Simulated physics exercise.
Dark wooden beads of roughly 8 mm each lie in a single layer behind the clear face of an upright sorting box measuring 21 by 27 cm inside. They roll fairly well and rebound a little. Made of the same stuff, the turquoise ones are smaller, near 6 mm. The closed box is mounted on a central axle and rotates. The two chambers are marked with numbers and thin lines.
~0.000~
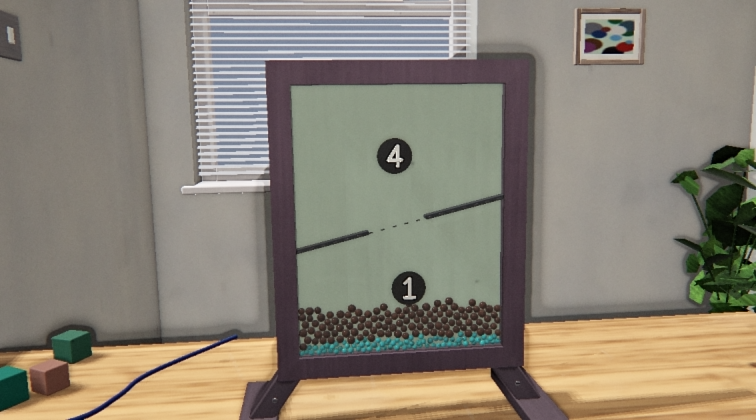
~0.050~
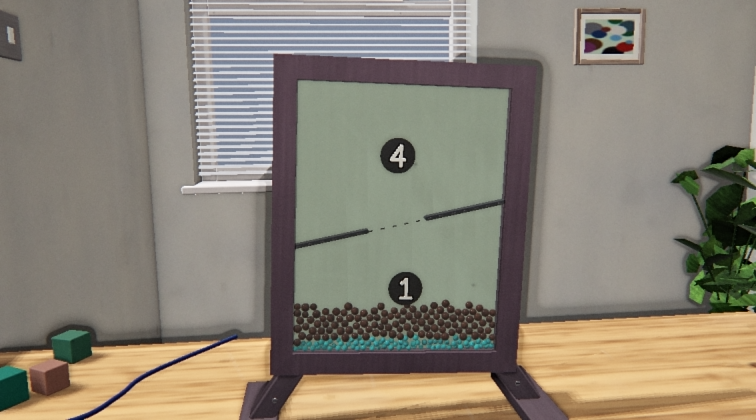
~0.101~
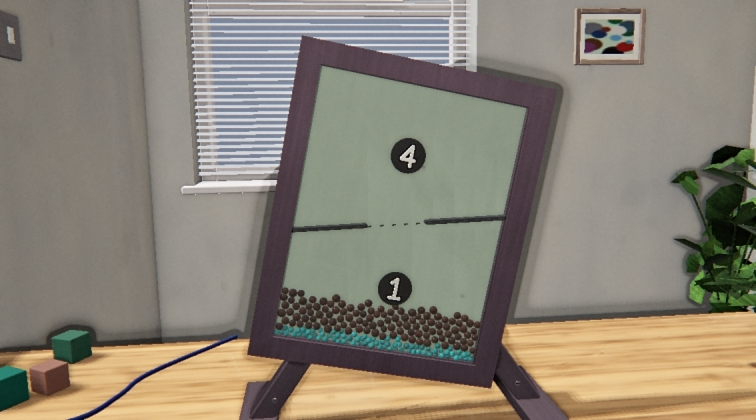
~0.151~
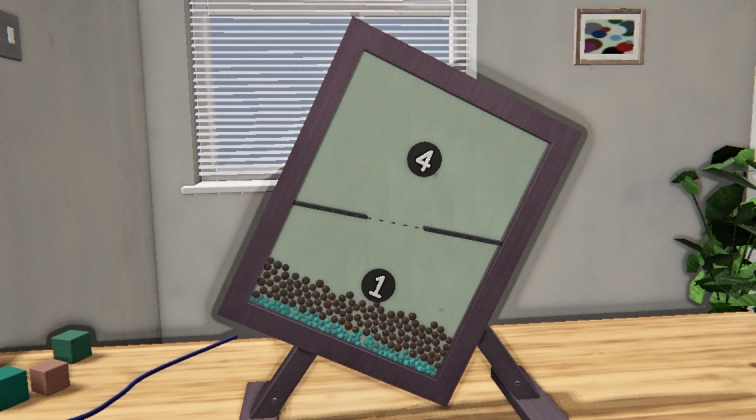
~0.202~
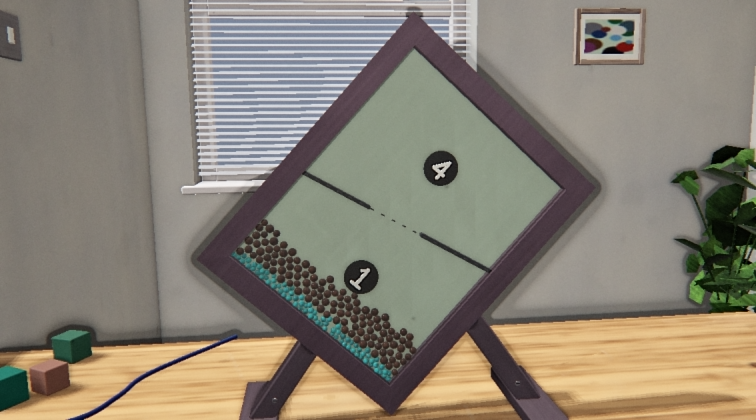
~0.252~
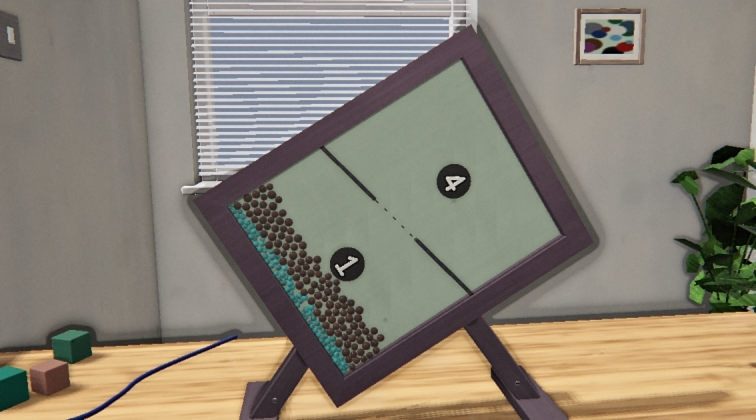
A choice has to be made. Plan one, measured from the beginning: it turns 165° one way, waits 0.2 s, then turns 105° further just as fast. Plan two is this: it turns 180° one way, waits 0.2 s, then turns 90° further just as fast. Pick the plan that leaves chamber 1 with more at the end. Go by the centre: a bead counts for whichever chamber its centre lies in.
Plan first.
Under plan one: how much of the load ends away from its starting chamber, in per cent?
Moved share: About 55 per cent.
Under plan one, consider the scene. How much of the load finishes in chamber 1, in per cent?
Roughly 45 per cent.
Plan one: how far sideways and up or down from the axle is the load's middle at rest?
Some 1 cm left and 8 cm below.
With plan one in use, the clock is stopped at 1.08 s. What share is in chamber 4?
Close to 50 % of the load.
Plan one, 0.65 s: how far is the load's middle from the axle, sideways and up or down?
Position estimate: Left 6 cm, above 1 cm.
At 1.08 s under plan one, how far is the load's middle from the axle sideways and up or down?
Offset approx. 4 cm left, 3 cm below.
Plan one. After 0.65 s, it stands 165° clockwise; the beads' middle is 6 cm left of and 1 cm above the centre; no. 1, 85 %, no. 4, 15 %.
After 1.08 s, it has come round 217° clockwise; the beads' middle is 4 cm left of and 3 cm below the centre; no. 1, 50 %, no. 4, 50 %.
After 1.32 s, it has come round 270° clockwise; the beads' middle is 3 cm left of and 6 cm below the centre; no. 1, 45 %, no. 4, 55 %.
Settled by 2.1 s, it has come round 270° clockwise; no. 1, 45 %, no. 4, 55 %.
Plan two would end with no. 1, 30 %, no. 4, 70 %.
